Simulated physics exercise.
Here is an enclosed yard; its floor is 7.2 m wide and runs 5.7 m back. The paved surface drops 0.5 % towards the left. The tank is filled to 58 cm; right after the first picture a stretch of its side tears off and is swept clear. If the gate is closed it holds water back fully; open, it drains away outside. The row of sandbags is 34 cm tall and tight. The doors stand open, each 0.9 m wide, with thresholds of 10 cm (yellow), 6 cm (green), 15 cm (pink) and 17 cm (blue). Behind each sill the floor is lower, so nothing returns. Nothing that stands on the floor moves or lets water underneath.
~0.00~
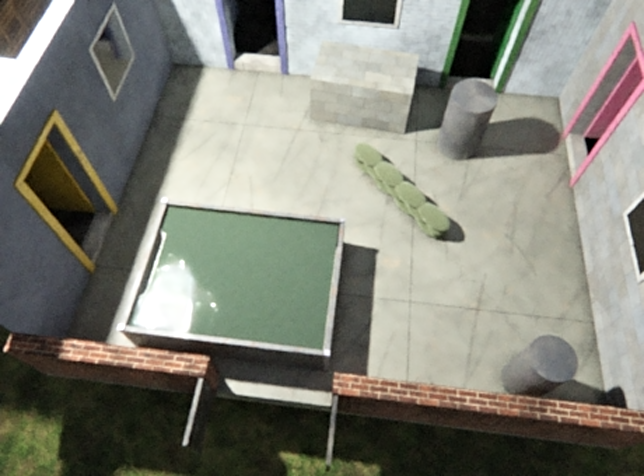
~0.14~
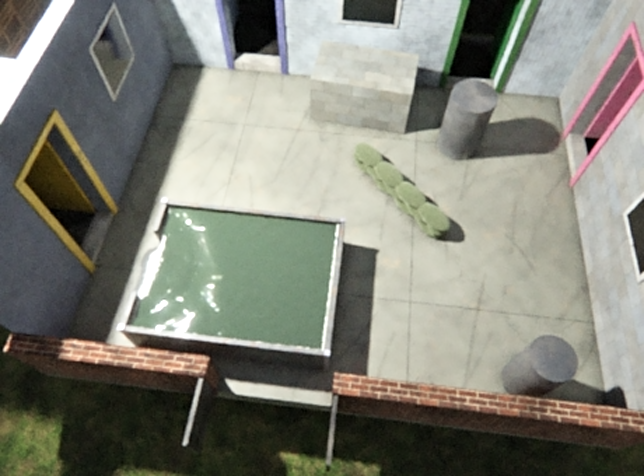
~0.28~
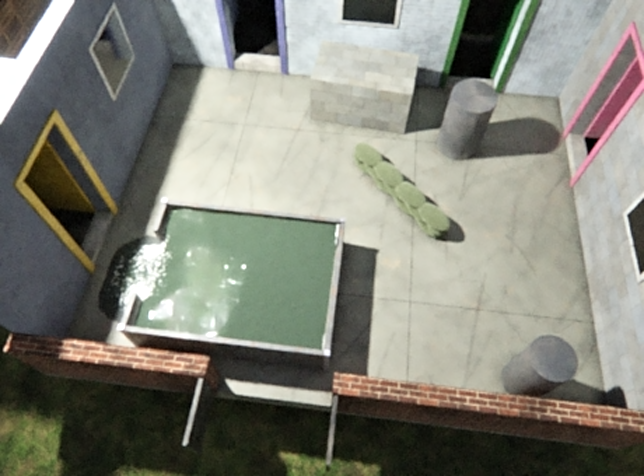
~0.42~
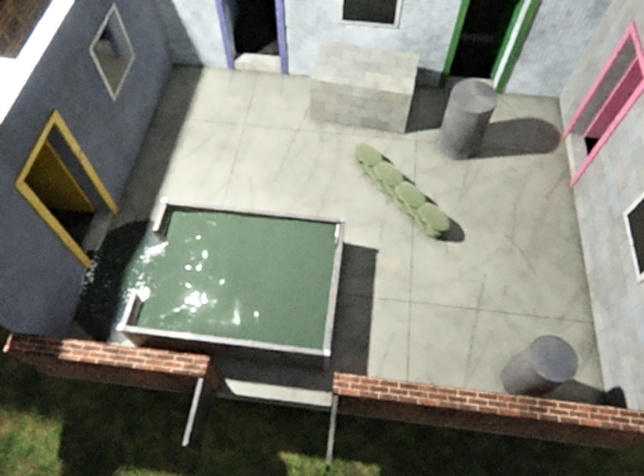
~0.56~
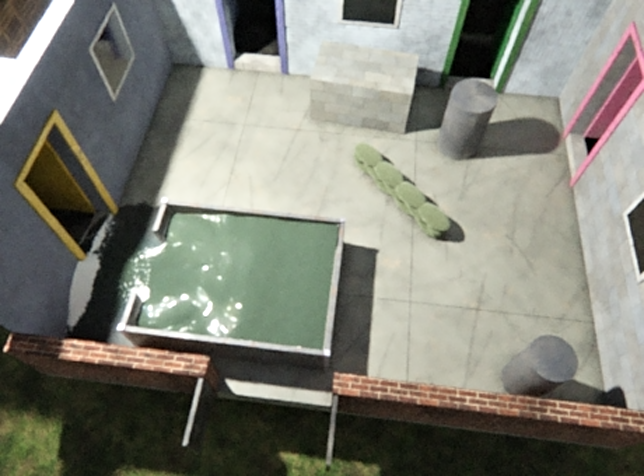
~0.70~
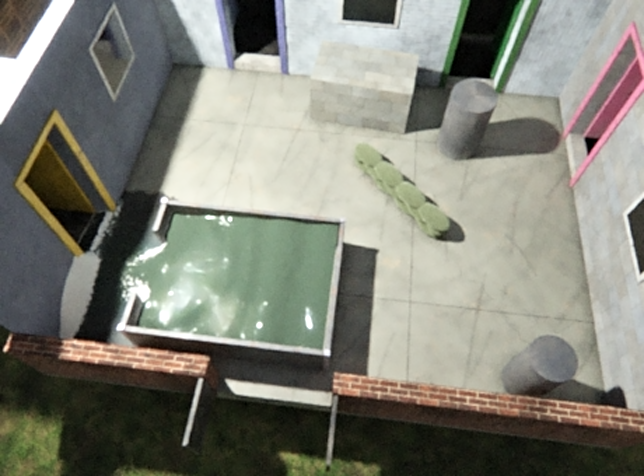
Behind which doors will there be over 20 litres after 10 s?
Within that time: At the yellow door it passes the limit; at the green door it does not reach the limit; at the pink door it stays under the limit; at the blue door it stays under the limit.
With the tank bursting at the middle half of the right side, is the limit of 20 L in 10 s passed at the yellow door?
Then: Yellow not over.
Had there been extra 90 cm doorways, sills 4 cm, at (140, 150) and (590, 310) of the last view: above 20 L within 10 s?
In that order: Below, under.
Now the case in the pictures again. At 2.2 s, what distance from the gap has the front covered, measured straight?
Roughly 4.2 m.
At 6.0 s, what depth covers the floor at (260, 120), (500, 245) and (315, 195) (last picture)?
In that order: 5, 0 and 0 cm.
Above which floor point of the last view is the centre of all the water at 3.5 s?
Near (213, 272).
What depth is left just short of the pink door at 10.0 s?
Some 0.5 cm.
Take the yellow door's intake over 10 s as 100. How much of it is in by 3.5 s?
About 60 per cent.
After 1.4 s water covers 10 % of the floor and is deepest (48 cm) near (61, 353); yellow door 30 cm at the sill, 97 L in, green door not reached, pink door not reached, blue door not reached.
After 2.2 s water covers 20 % of the floor and is deepest (41 cm) near (101, 282); yellow door 30 cm at the sill, 218 L in, green door not reached, pink door not reached, blue door not reached.
After 3.5 s water covers 35 % of the floor and is deepest (28 cm) near (66, 340); yellow door 24 cm at the sill, 370 L in, green door not reached, pink door not reached, blue door 10 cm at the sill, 0 L in.
After 6.0 s water covers 40 % of the floor and is deepest (22 cm) near (66, 340); yellow door 19 cm at the sill, 520 L in, green door 1 cm at the sill, 0 L in, pink door not reached, blue door 10 cm at the sill, 0 L in.
After 10.0 s water covers 65 % of the floor and is deepest (14 cm) near (94, 269); yellow door 13 cm at the sill, 600 L in, green door 1 cm at the sill, 0 L in, pink door not reached, blue door 9 cm at the sill, 0 L in.
